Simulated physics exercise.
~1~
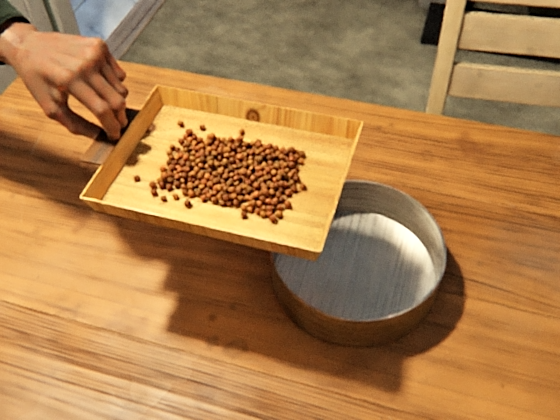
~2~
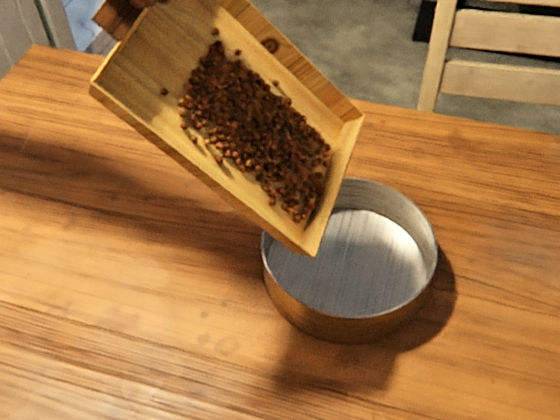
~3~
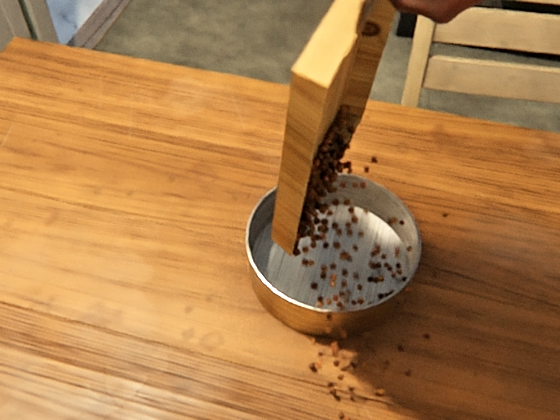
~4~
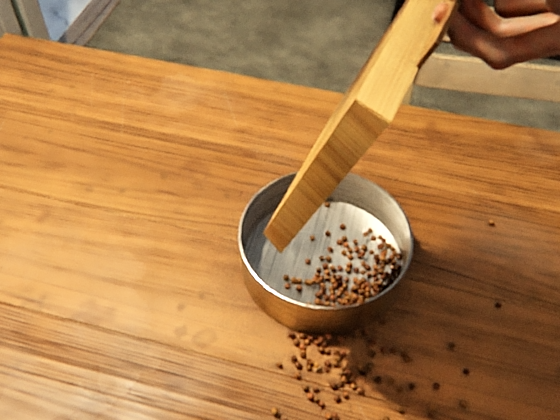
A shallow wooden tray of small brown balls, held by a hand, moves right over a round metal pot on a wooden table and tips steeply, pouring them out; most land in the pot, while others scatter across the table in front and to the right.
